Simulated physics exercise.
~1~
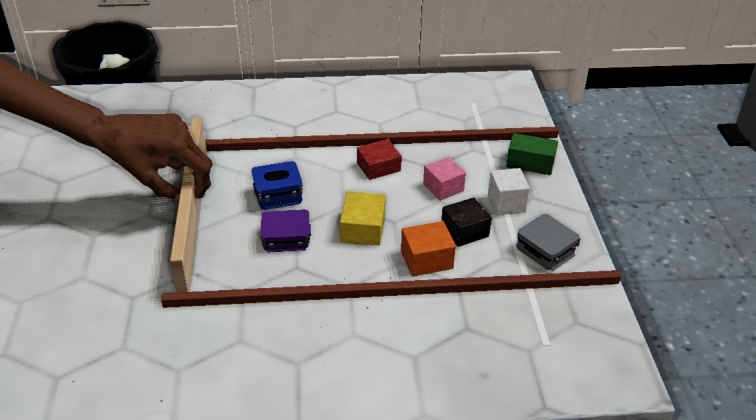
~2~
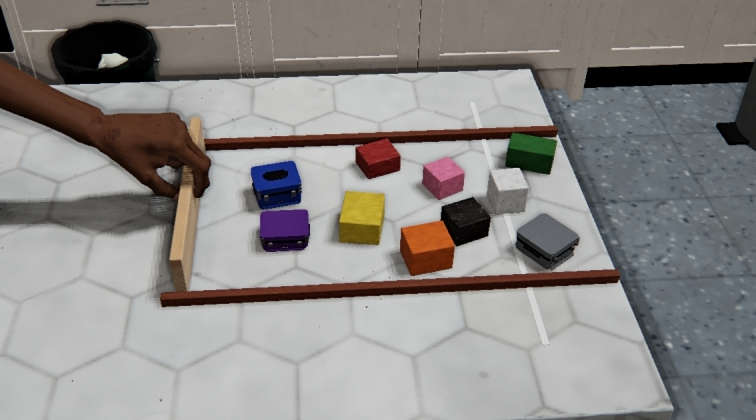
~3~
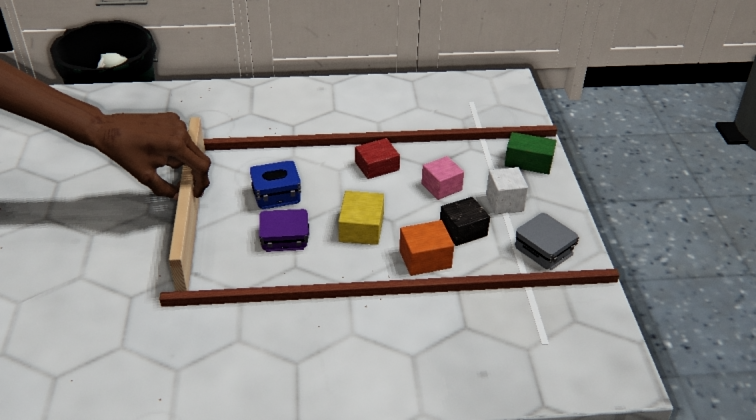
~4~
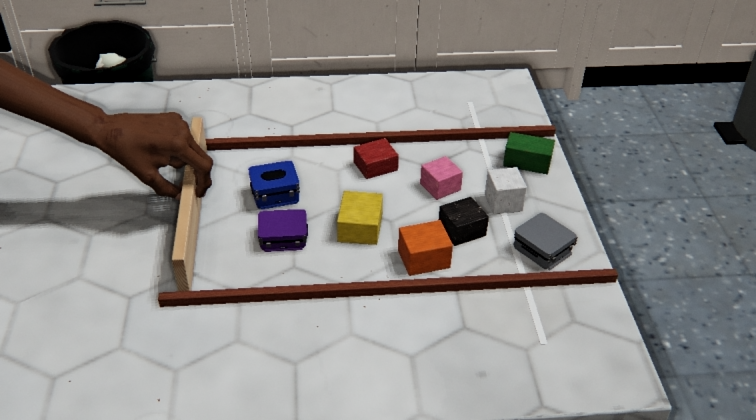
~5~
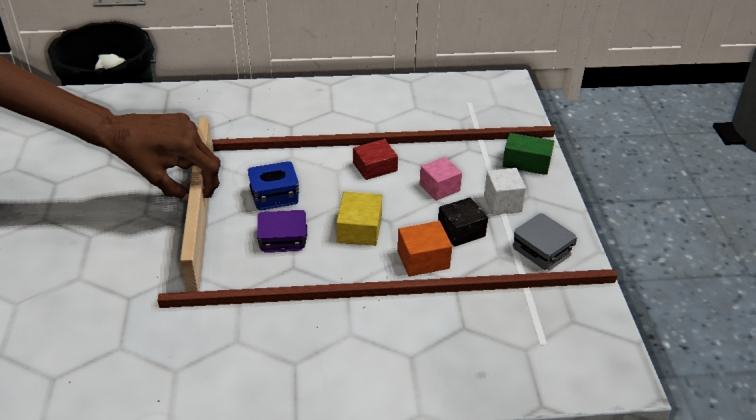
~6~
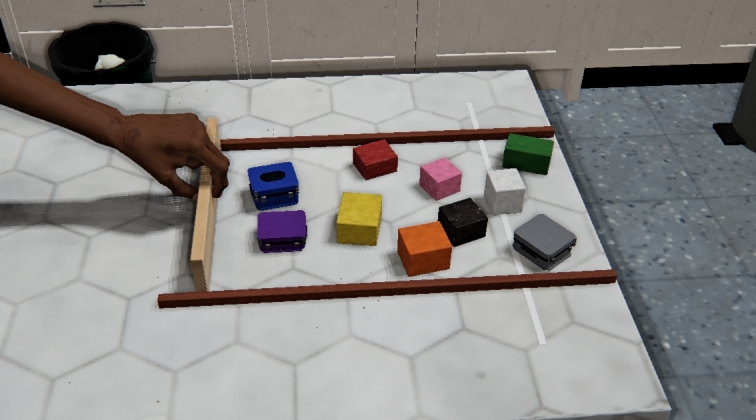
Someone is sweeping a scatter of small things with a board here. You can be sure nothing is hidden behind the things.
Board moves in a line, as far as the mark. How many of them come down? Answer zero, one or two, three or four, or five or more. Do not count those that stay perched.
One or two.
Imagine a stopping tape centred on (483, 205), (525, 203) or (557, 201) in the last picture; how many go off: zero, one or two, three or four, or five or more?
Lab note - count per position: Not one; five or more; five or more.
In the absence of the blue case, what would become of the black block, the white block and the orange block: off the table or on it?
In that case the black block goes off the edge, the white block goes off the edge, the orange block stays where it is.
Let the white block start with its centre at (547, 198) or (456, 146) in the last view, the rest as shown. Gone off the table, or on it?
In the two tries the white block ends up below and is not knocked off, in that order.
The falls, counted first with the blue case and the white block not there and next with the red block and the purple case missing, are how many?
Count: 1 (first case); 0 (second).
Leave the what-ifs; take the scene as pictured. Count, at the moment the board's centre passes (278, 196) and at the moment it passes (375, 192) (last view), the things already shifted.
I make it 2 at the first spot and 5 at the other.
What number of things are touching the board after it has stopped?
Counting them up gives 4.
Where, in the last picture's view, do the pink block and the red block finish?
In the last picture the first middle sits at (553, 176) and the other at (506, 158).
Early on, none off yet; green block at rest near (528, 154); grey case at rest near (543, 243); white block at rest near (504, 192).
A while later, none off yet; green block at rest near (528, 154); grey case moving near (555, 248); white block moving near (513, 191).
Finally, the number that fall off is one or two; lost, black block and white block.
